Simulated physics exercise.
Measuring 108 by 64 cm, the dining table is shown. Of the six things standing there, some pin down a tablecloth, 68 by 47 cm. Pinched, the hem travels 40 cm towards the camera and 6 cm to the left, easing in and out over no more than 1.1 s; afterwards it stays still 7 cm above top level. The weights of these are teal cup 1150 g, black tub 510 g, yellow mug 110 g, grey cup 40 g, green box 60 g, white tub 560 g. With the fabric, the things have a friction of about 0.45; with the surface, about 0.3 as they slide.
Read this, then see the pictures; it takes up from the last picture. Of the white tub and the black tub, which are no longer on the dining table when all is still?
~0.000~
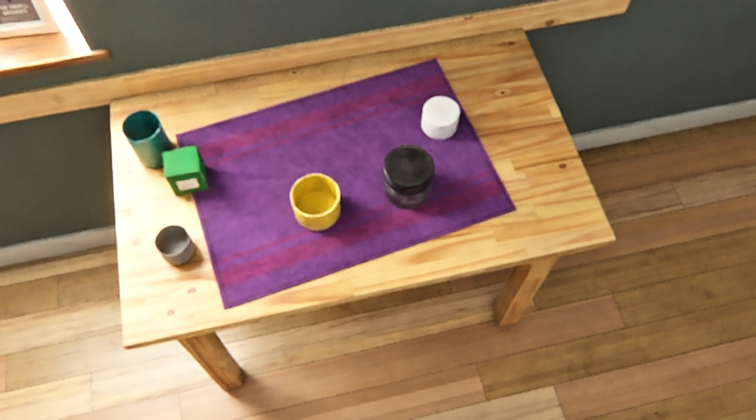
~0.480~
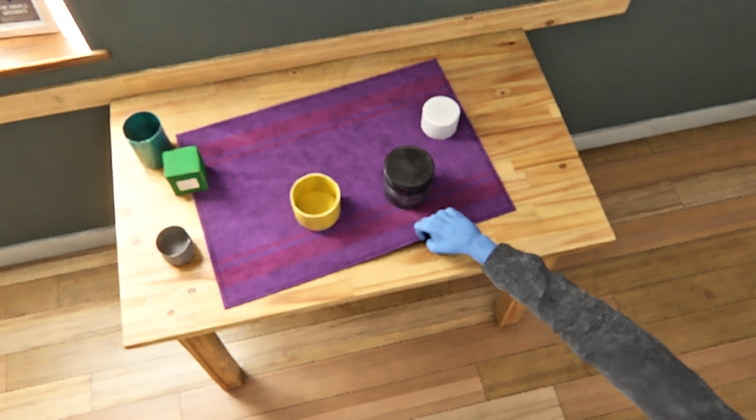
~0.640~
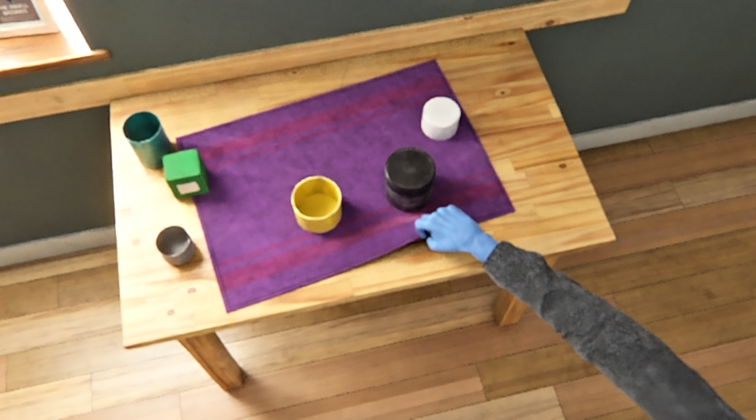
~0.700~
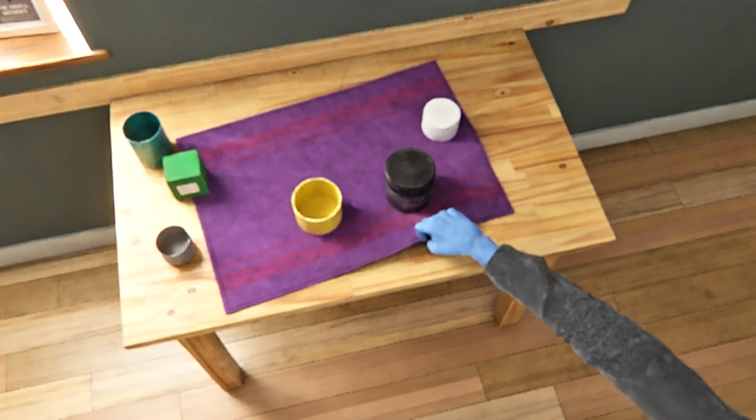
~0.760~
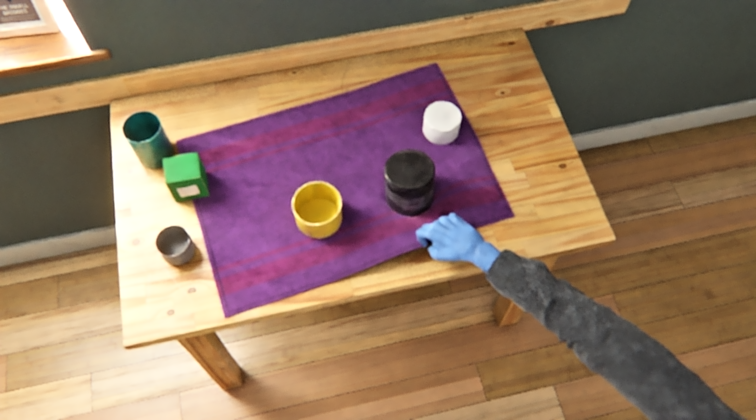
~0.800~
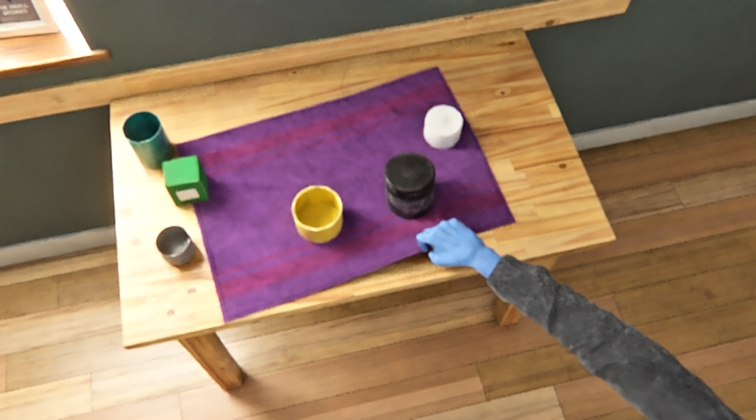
My prediction: The white tub fails to stay up. The black tub fails to stay up.
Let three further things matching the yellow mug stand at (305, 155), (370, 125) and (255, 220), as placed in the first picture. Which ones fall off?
Off the top, off the top, off the top.
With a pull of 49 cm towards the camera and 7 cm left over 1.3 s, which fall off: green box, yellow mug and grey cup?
In that case: Green box drops off, yellow mug goes over, grey cup stays up.
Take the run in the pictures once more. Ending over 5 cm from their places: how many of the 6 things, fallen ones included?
Counting them up, I get 5.
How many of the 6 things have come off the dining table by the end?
Count recorded: 4.
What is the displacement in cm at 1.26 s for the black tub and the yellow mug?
For the black tub, 25 centimetres, and for the yellow mug, 25 centimetres.
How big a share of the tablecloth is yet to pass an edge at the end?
About 0 per cent.
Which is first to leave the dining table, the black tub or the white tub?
It's the black one that goes before the other.
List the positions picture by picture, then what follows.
In the first frame, white tub (442, 111); black tub (409, 165); tablecloth corners (225, 310) (436, 58) (517, 210).
In the second frame, tablecloth corners (225, 310) (436, 58); grip (425, 238).
In the third frame, black tub (411, 168); green box (181, 164); yellow mug (316, 198); tablecloth corners (227, 313) (435, 59); grip (425, 236).
In the fourth frame, tablecloth corners (226, 315) (435, 60); grip (426, 239).
In the fifth frame, black tub (411, 171); white tub (443, 116); green box (181, 168); tablecloth corners (225, 318) (437, 63); grip (427, 245).
In the sixth frame, white tub (444, 120); black tub (411, 174); tablecloth corners (225, 323) (438, 67) (516, 222); grip (427, 250).
By 1.0 s, 85 % of the tablecloth is still over the top; white tub 15 cm off its start, black tub 15 cm off its start, yellow mug 14 cm off its start.
By 1.3 s, 60 % of the tablecloth is still over the top; white tub 28 cm off its start, black tub 26 cm off its start, yellow mug 26 cm off its start.
By 1.5 s, 5 % of the tablecloth is still over the top; white tub 45 cm off its start at (485, 290), black tub over the edge, yellow mug over the edge.
By 1.7 s, 0 % of the tablecloth is still over the top; white tub over the edge, black tub over the edge, green box over the edge.
By 3.3 s, 0 % of the tablecloth is still over the top; white tub over the edge, black tub over the edge, green box over the edge, yellow mug over the edge.
